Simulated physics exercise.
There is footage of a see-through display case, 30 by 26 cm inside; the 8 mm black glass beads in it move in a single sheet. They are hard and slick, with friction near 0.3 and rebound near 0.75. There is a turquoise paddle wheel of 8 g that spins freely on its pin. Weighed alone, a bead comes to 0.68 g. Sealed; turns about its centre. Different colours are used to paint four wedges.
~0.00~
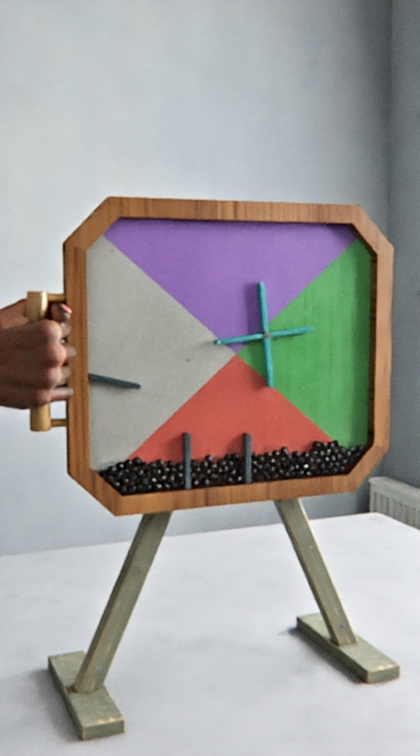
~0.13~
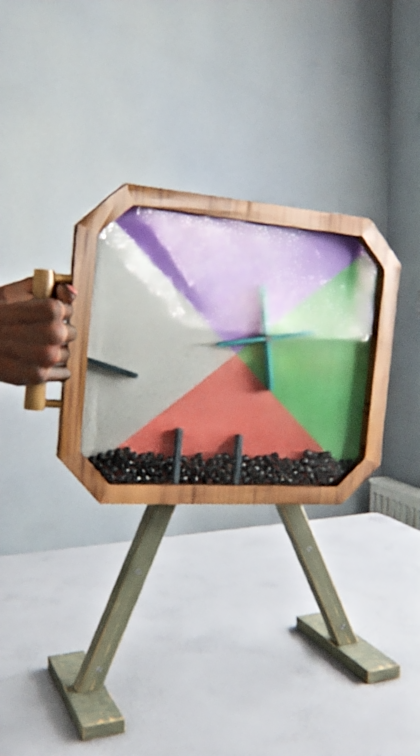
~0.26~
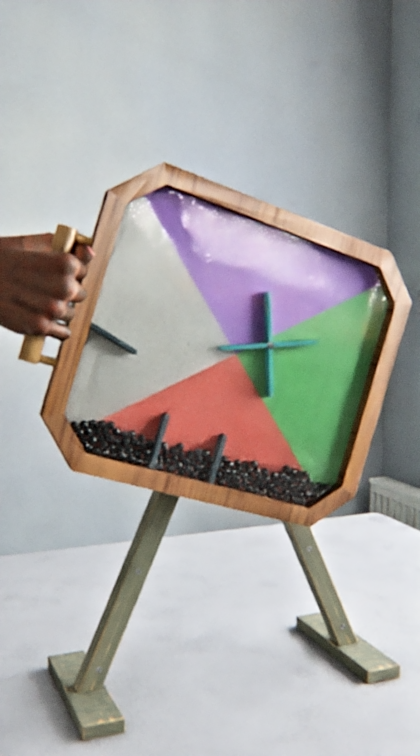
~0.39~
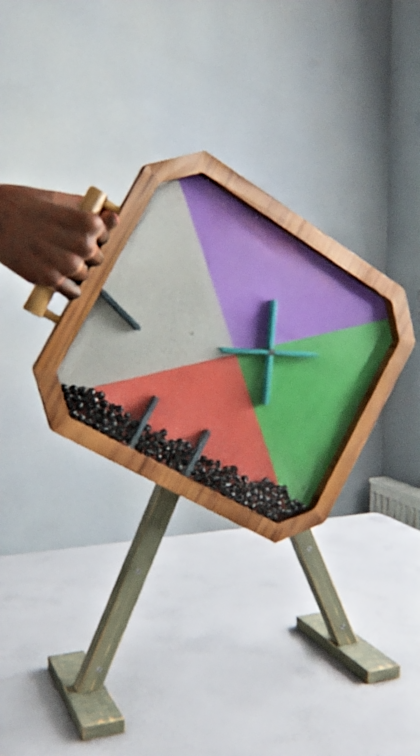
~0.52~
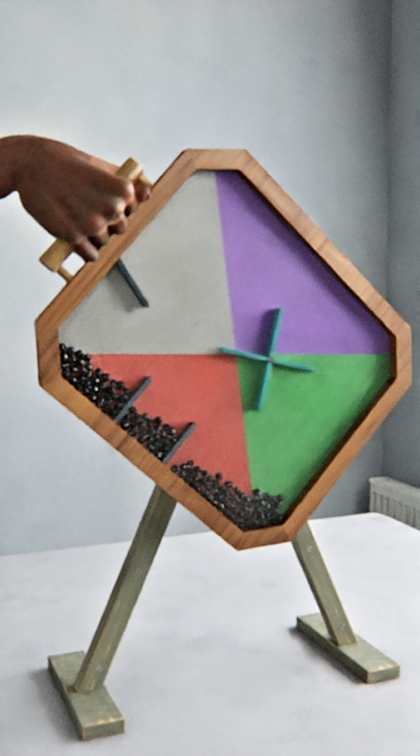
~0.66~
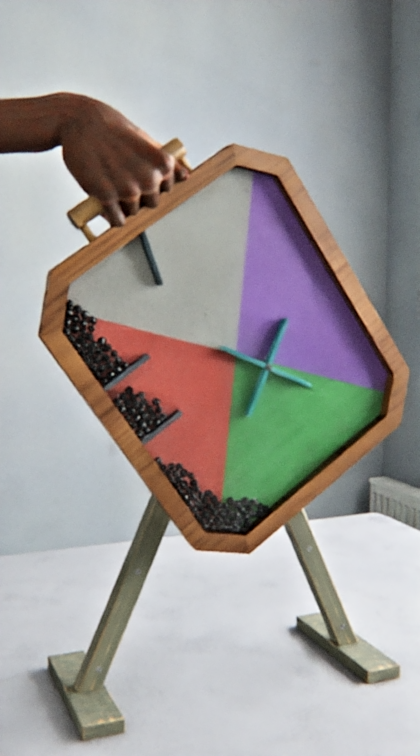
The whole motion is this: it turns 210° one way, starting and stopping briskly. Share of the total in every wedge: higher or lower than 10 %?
Red wedge - lower, purple wedge - higher, green wedge - lower, grey wedge - higher than 10 %.
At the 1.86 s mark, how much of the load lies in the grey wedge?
It comes to close to 0 percent.
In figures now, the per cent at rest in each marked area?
Red wedge 0, purple wedge 70, green wedge 0, grey wedge 30.
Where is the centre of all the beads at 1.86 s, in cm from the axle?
Offset approx. 8 cm left, 10 cm below.
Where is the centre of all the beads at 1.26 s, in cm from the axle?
Left: About 7 cm; below: About 5 cm.
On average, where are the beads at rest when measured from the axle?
It lies close to 1 centimetres right and 12 centimetres below.
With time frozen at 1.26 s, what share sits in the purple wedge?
Share: Some 0 per cent.
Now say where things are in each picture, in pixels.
In the first frame, level; about 120 beads; load centre (241, 468); top bead (316, 445); turquoise paddle wheel (265, 335); red (236, 439), purple (236, 267), green (325, 351), grey (138, 357).
In the second frame, turned 6° clockwise; load centre (230, 468); top bead (127, 451).
In the third frame, turned 18° clockwise; load centre (208, 466); top bead (93, 424); wall ends (223, 436), (166, 416), (133, 351).
In the fourth frame, turned 30° clockwise; load centre (188, 459); top bead (64, 388); turquoise paddle wheel (269, 352).
In the fifth frame, turned 42° clockwise; load centre (175, 451); top bead (61, 347).
In the sixth frame, turned 55° clockwise; load centre (162, 439); top bead (69, 304); turquoise paddle wheel (267, 367); red (169, 406), purple (300, 304), green (287, 433), grey (181, 269).
By 1.26 s, it stands 112° clockwise; the beads' middle is 7 cm left of and 5 cm below the centre; red 35 %, green 60 %.
By 1.86 s, it stands 168° clockwise; the beads' middle is 8 cm left of and 10 cm below the centre; purple 40 %, green 60 %.
By 2.38 s, it has come round 210° clockwise; the beads' middle is 3 cm left of and 11 cm below the centre; purple 90 %, grey 10 %.
All still by 3.6 s, it has come round 210° clockwise; red 0 %, purple 70 %, green 0 %, grey 30 %.
